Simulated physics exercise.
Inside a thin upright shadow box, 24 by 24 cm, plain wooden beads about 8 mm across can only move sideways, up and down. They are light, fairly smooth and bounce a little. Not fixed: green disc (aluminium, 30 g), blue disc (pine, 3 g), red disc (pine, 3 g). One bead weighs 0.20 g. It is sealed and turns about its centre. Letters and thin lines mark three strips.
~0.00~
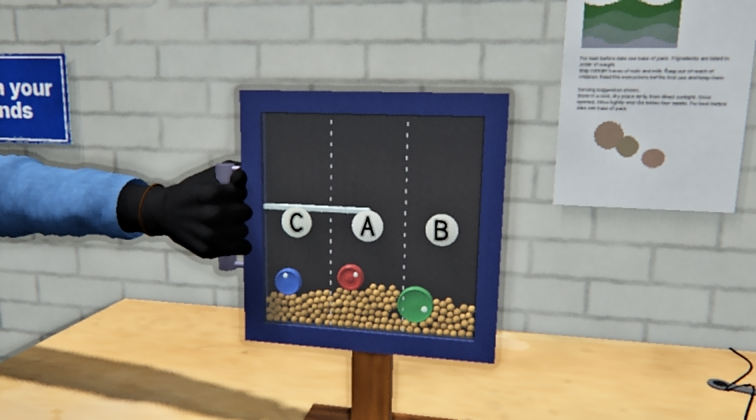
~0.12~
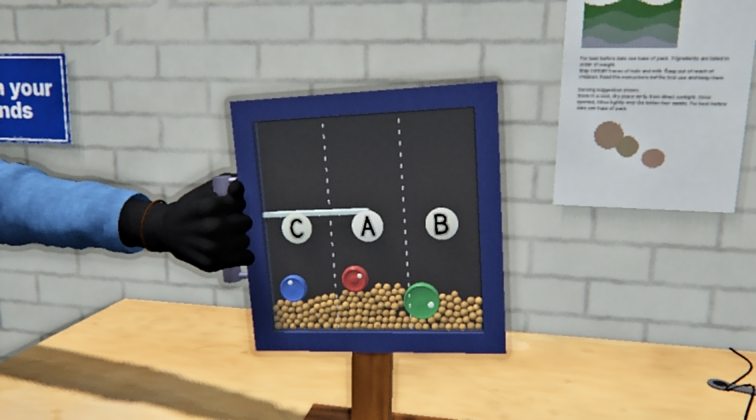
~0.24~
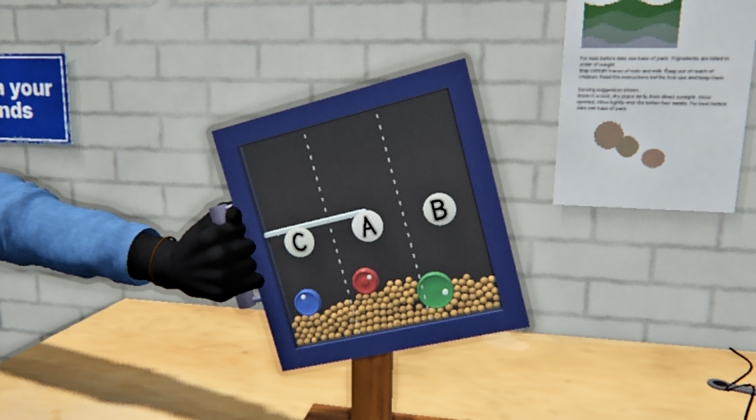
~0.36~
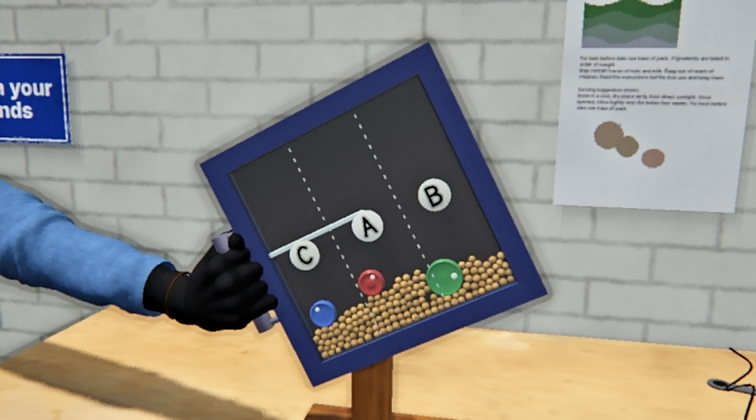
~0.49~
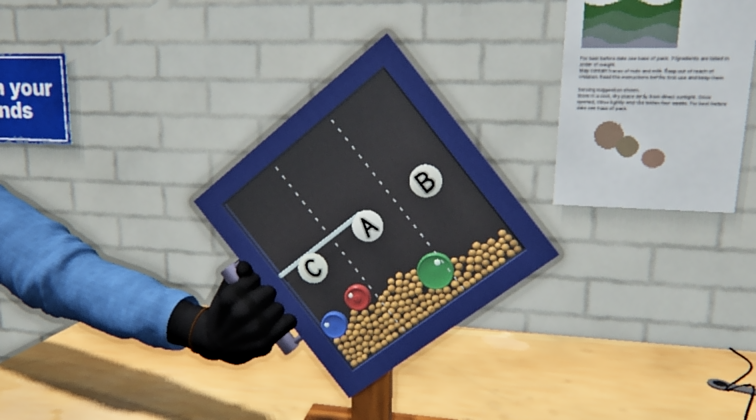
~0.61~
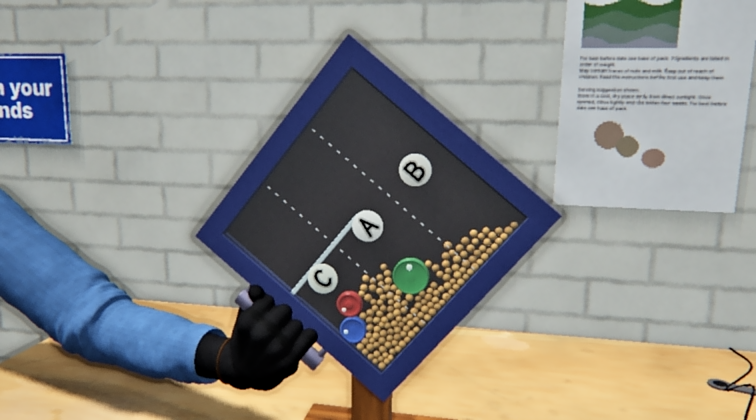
At the start, a gloved hand grips the handle of a level, blue-framed box holding small tan beads, with blue, red and green discs on top. The hand turns the box steadily anticlockwise, and the beads form a slope while the blue and red discs gather near the lowest corner, green above them.
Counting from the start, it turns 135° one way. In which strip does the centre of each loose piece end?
Red disc: C; blue disc: C; green disc: C.
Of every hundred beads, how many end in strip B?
Roughly 0 per cent.
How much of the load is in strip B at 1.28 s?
About 0 per cent.
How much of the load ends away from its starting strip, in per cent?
About 55 per cent.
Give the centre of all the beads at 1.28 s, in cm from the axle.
Some 9 cm right and 3 cm below.
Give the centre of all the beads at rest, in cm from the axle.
About 8 cm right and 1 cm below.
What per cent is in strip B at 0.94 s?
Roughly 5 per cent.
After 0.94 s, it stands 83° anticlockwise; the beads' middle is 7 cm right of and 7 cm below the centre; A 25 %, B 5 %, C 70 %; green disc in C; blue disc in C; red disc in C.
After 1.28 s, it stands 115° anticlockwise; the beads' middle is 9 cm right of and 3 cm below the centre; A 20 %, C 80 %; green disc in C; blue disc in C; red disc in C.
After 1.56 s, it stands 135° anticlockwise; the beads' middle is 9 cm right of and 1 cm below the centre; A 20 %, C 80 %; green disc in C; blue disc in C; red disc in C.
All still by 2.2 s, it stands 135° anticlockwise; A 20 %, B 0 %, C 80 %; green disc in C; blue disc in C; red disc in C.
